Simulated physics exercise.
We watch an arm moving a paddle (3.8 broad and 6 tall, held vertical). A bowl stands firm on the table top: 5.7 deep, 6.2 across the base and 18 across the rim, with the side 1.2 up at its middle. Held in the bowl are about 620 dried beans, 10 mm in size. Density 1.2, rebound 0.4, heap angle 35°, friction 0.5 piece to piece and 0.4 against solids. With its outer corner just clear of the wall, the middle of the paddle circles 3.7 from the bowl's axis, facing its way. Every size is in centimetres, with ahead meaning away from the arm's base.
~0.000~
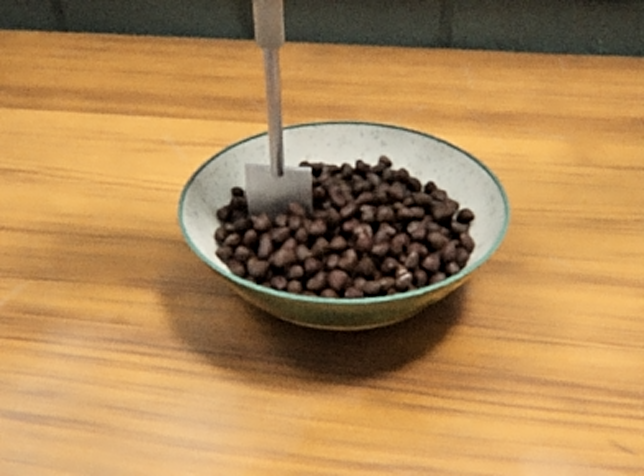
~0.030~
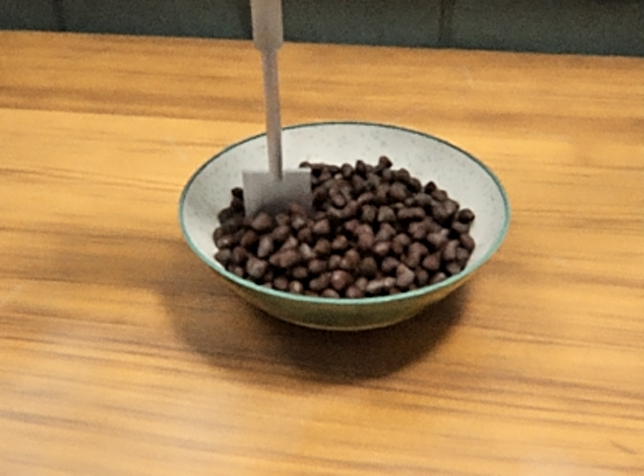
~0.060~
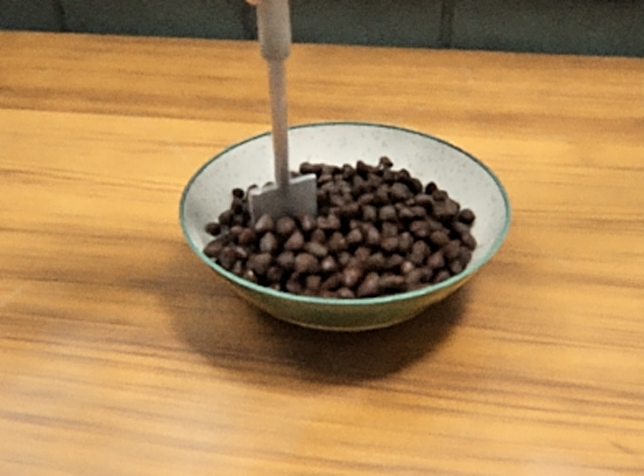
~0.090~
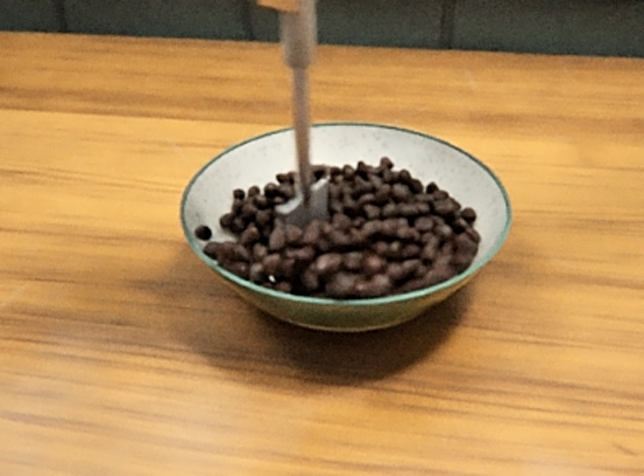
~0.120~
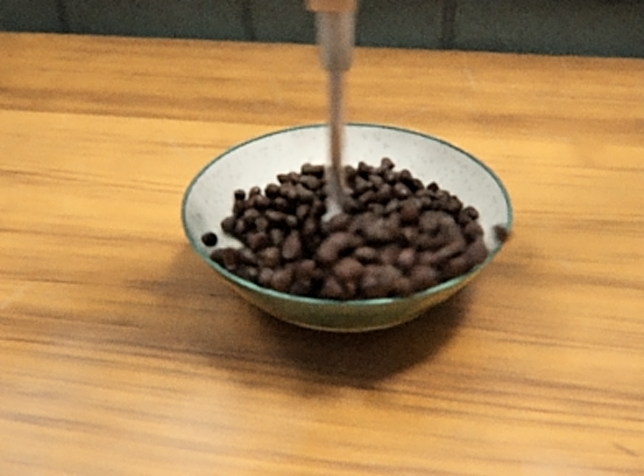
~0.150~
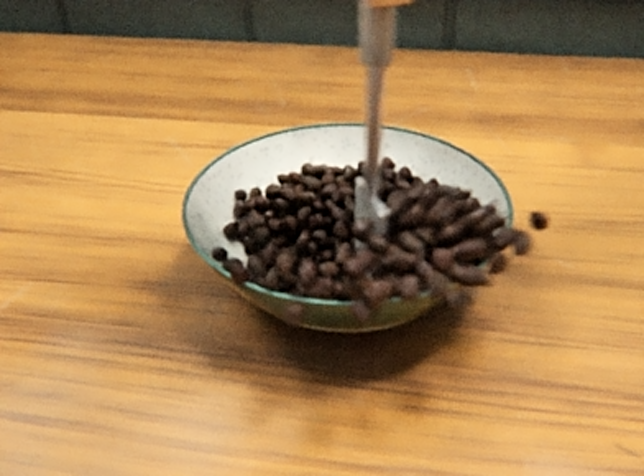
A grey vertical paddle stands at the left side of a shallow, green-rimmed bowl of dark beans on a wooden table, turning slightly at first. It then sweeps rightward through the beans, pushing them toward the right side, where several rise over the rim.
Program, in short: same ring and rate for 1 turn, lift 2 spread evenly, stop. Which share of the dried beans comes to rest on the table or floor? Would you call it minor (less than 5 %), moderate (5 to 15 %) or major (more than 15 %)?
I would call it major.
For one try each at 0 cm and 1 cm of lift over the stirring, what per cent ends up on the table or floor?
Close to 35 and 35 percent, in that order.
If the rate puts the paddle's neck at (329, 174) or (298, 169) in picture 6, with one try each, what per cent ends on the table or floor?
About 15 and 10 per cent.
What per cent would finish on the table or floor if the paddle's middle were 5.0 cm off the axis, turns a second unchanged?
It would be close to 25 per cent then.
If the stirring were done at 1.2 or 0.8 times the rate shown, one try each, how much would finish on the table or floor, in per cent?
I'd expect about 35 per cent, then about 20 per cent.
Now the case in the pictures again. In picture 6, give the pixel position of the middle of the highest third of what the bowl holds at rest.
Centre, approx.: (292, 227).
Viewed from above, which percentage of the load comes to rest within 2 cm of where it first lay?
About 20 %.
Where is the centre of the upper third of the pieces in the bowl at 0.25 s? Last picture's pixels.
Around (430, 178).
After 0.25 s, 207° round, highest piece 10 above the table; 554 in the bowl, 26 on the table or floor, 42 in flight or on the tool.
After 0.35 s, 297° round, highest piece 9 above the table; 490 in the bowl, 85 on the table or floor, 47 in flight or on the tool.
After 0.60 s, 0° round, highest piece 6 above the table; 459 in the bowl, 163 on the table or floor.
After 1.30 s, 0° round, highest piece 6 above the table; 459 in the bowl, 163 on the table or floor.
In the end, 459 in the bowl, 163 on the table or floor. That is 26 % on the table or floor.
